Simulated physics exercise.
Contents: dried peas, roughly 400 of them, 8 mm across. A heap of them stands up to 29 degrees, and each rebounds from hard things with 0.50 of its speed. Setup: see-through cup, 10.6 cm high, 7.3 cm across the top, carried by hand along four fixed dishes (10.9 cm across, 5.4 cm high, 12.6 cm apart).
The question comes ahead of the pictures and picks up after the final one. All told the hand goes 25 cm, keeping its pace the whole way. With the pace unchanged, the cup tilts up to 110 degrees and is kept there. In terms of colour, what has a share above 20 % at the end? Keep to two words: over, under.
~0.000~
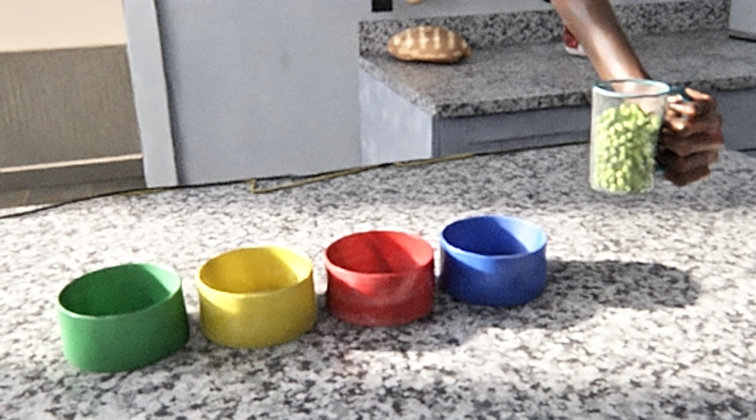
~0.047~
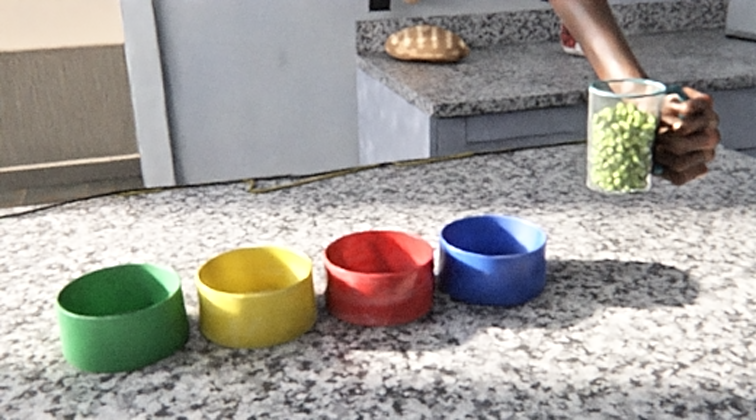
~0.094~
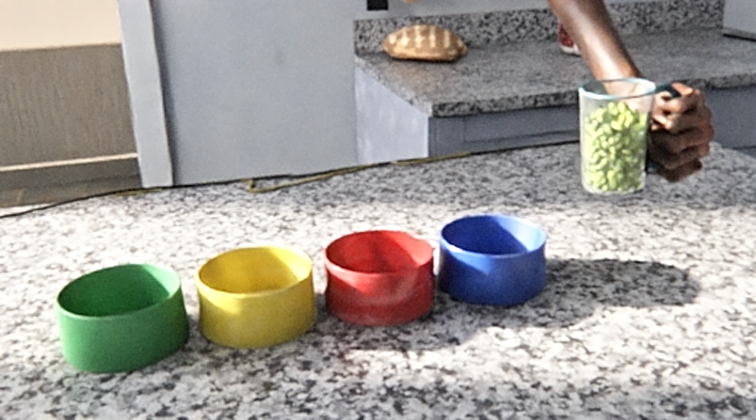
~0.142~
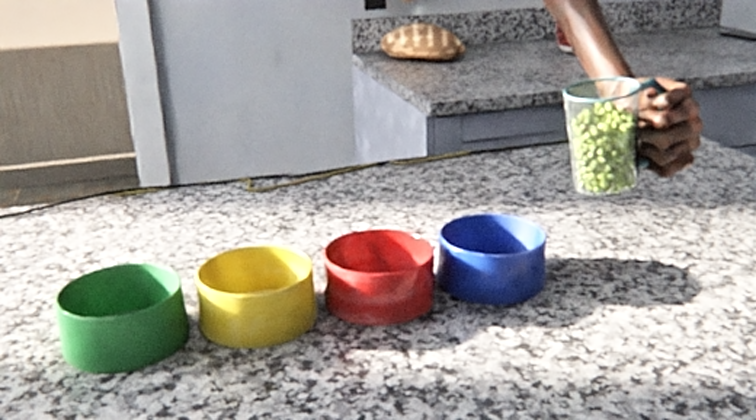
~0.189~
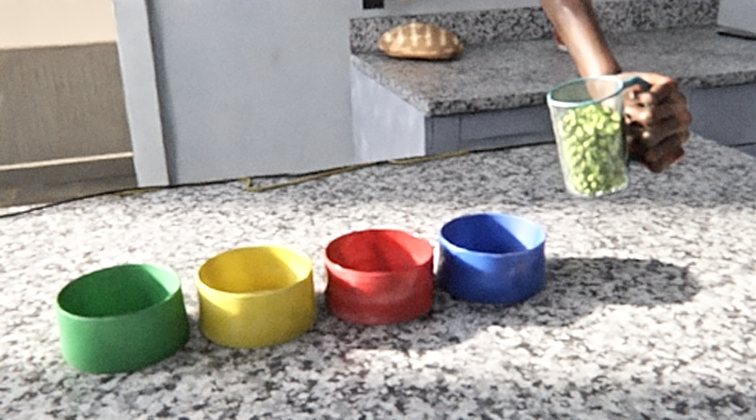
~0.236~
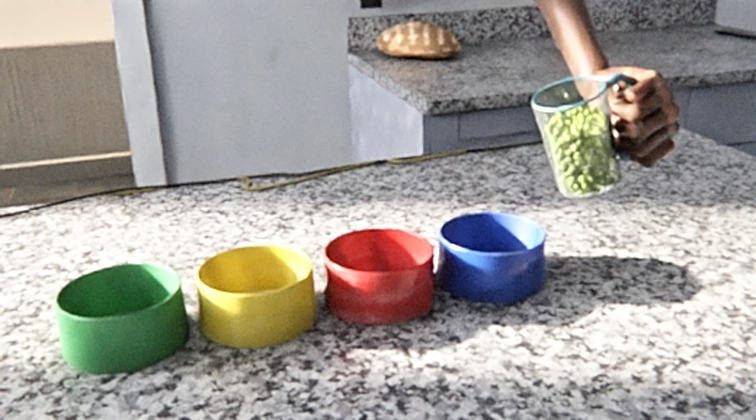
Result: Red: More than one in five; blue: One in five or fewer; green: One in five or fewer; yellow: One in five or fewer; counter: More than one in five.
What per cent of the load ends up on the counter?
Estimate: Near 30 per cent.
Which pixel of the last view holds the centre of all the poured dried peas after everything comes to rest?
When it all comes to rest, the middle is near (350, 293).
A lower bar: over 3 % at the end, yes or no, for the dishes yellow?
Yellow yes.
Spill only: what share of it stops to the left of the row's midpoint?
About 50 %.
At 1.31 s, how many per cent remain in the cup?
Some 40 per cent of the load.
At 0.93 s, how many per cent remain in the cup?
It works out to about 100 per cent of the load.
Then, at 0.65 s, tilt 62 degrees; cup holds 100 %.
Then, at 0.93 s, tilt 92 degrees; cup holds 100 %.
Then, at 1.31 s, tilt 110 degrees; cup holds 40 %, red 35 %, yellow 5 %.
In the end, at 2.6 s, red 60 %, blue 0 %, green 0 %, yellow 10 %, counter 30 %.
